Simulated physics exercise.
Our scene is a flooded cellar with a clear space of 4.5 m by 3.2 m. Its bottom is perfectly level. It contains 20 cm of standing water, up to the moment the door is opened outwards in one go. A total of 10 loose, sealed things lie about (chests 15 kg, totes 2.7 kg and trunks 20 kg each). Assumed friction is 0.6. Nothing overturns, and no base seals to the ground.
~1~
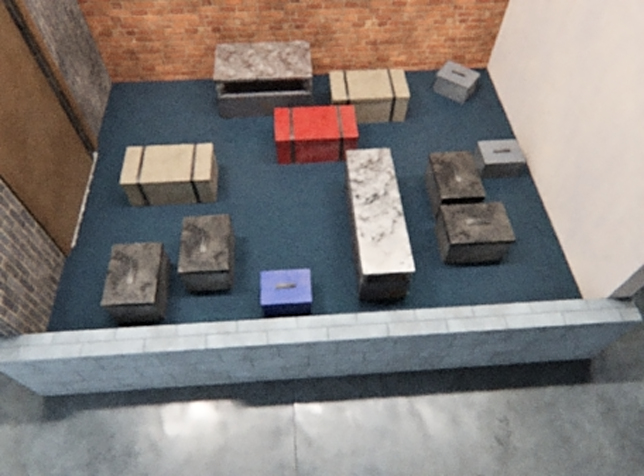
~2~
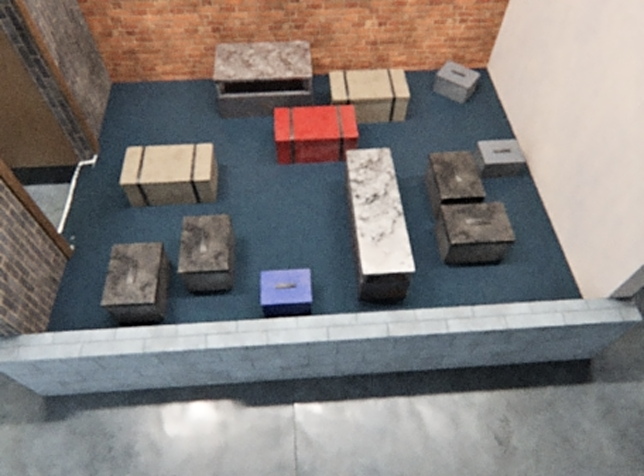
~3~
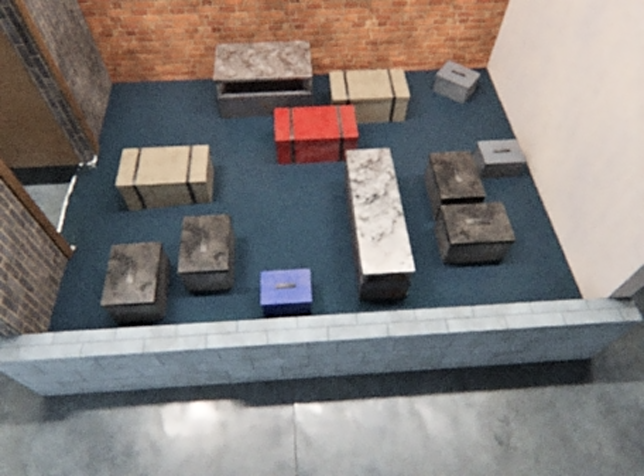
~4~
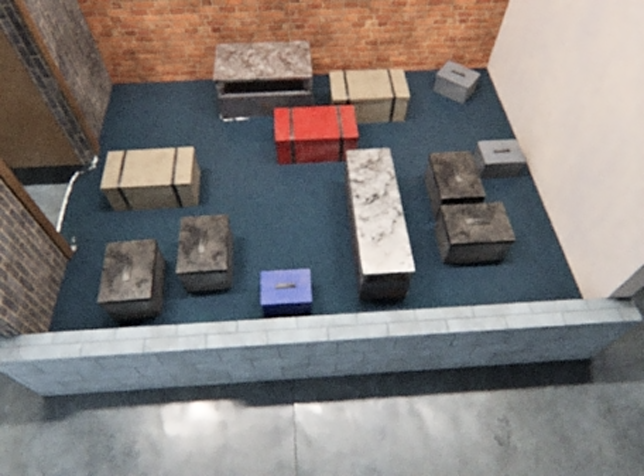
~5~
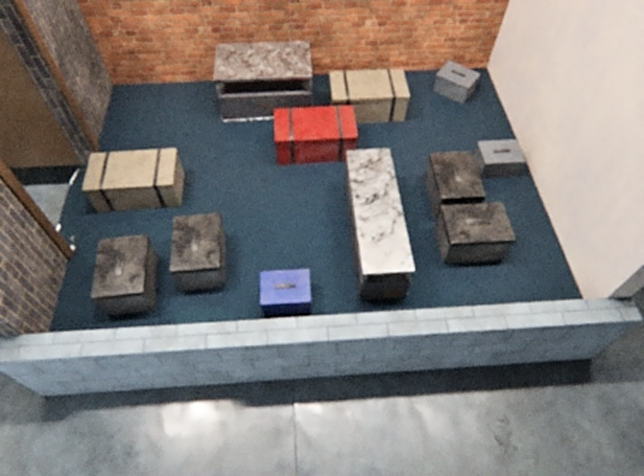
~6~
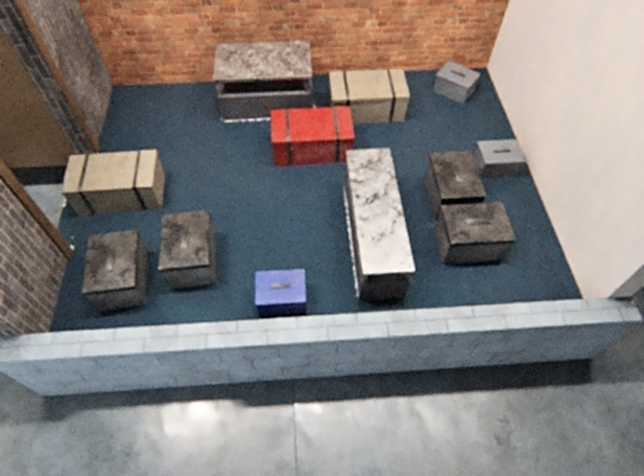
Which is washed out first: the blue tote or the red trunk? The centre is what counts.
The red one.
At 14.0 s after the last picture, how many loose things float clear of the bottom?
4 of them.
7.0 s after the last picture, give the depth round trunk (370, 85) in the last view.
13 cm.
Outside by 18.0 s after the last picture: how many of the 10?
The answer is 6.
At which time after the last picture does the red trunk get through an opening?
At roughly 7.0 seconds.
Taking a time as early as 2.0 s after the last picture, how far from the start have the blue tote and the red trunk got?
About 40 and 60 cm by then.
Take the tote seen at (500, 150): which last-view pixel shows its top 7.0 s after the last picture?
I'd put it somewhere near (469, 146).
Then, 2.0 s after the last picture the blue tote is near (237, 286), 0.4 m from its start, afloat; the red trunk is near (257, 137), 0.6 m from its start, afloat; 1 of 10 are out; 9 afloat.
Then, 7.0 s after the last picture the blue tote is near (134, 269), 1.3 m from its start, afloat; the red trunk has gone out (6.9 s after the last picture); 4 of 10 are out; 6 afloat.
Then, 14.0 s after the last picture the blue tote has gone out (10.6 s after the last picture); the red trunk has gone out (6.9 s after the last picture); 6 of 10 are out; 4 afloat.
Then, 18.0 s after the last picture the blue tote has gone out (10.6 s after the last picture); the red trunk has gone out (6.9 s after the last picture); 6 of 10 are out; 4 afloat.
